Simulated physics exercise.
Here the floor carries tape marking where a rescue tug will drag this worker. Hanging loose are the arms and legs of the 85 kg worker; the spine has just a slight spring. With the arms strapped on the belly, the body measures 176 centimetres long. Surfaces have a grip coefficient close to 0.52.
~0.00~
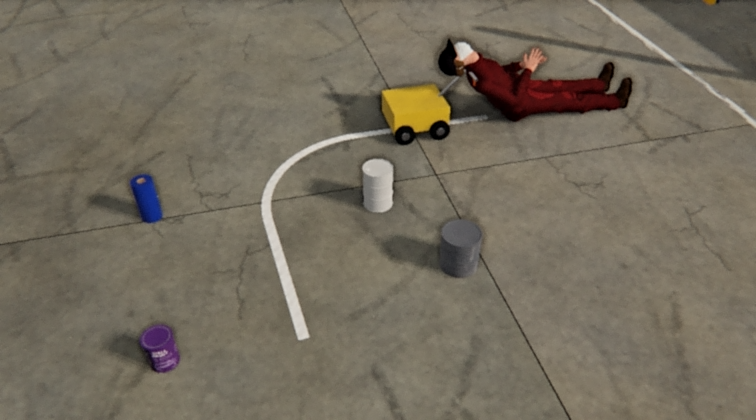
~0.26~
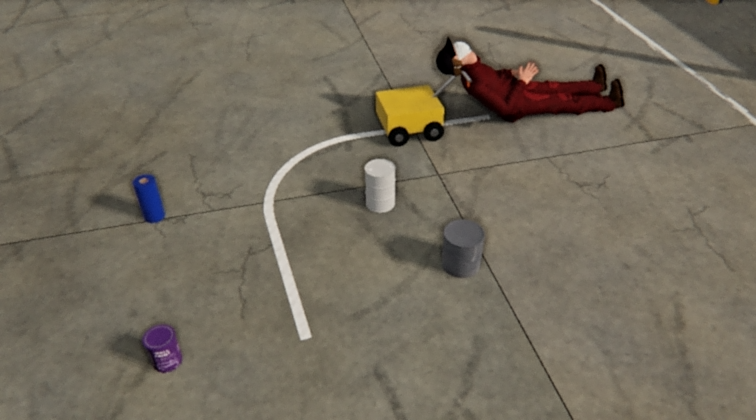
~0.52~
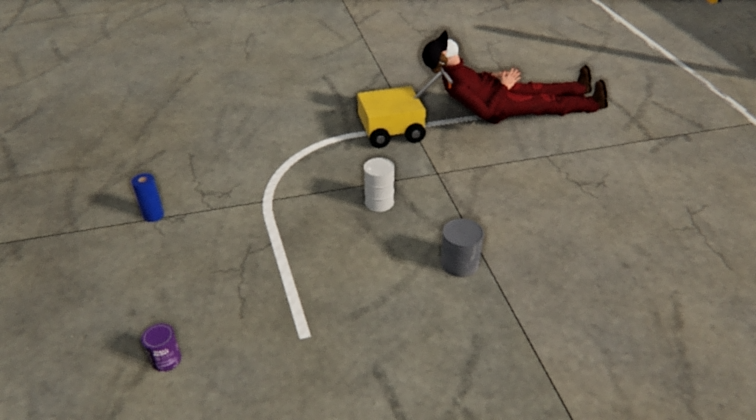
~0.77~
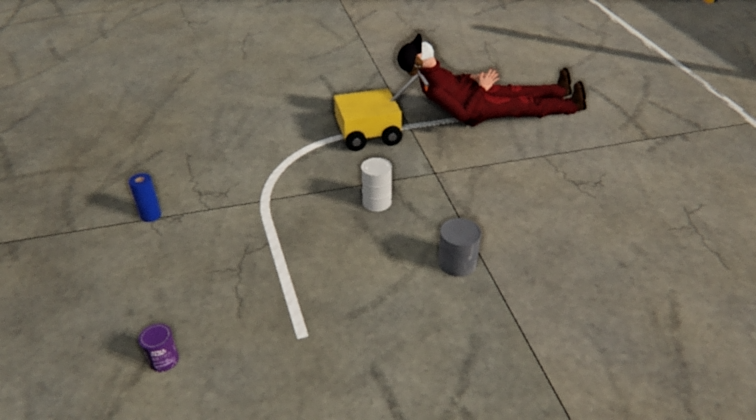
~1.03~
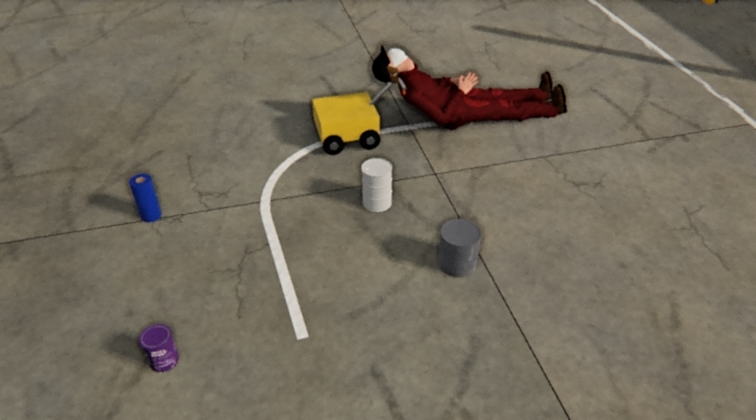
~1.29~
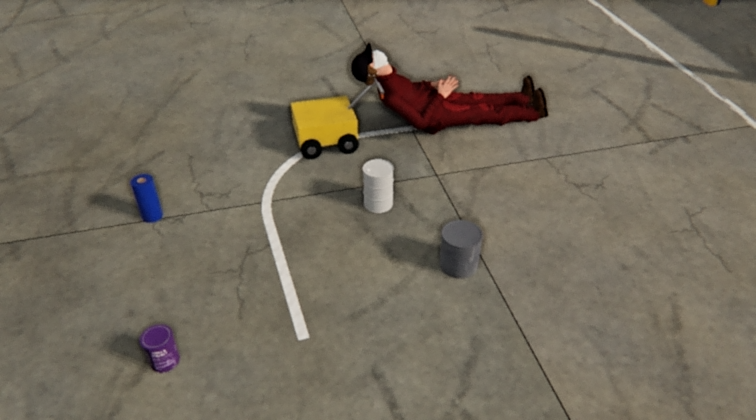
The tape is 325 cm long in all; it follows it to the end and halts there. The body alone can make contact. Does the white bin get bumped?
No.
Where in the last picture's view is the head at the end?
I'd say about pixel (302, 273).
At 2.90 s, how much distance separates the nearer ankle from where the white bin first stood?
Around 90 centimetres.
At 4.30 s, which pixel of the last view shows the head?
Near (285, 219).
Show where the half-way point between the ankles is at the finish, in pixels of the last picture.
Estimate: About (312, 190).
After 2.20 s the white bin is where it stood, near (378, 186) in the last picture's view; the nearer ankle is 118 cm from that spot.
After 2.90 s the white bin is where it stood, near (378, 186) in the last picture's view; the nearer ankle is 92 cm from that spot.
After 3.60 s the white bin is where it stood, near (378, 186) in the last picture's view; the nearer ankle is 72 cm from that spot.
After 4.30 s the white bin is where it stood, near (378, 186) in the last picture's view; the nearer ankle is 50 cm from that spot.
By 5.1 s, white bin stays put; grey bucket stays put; purple can stays put; blue post stays put.
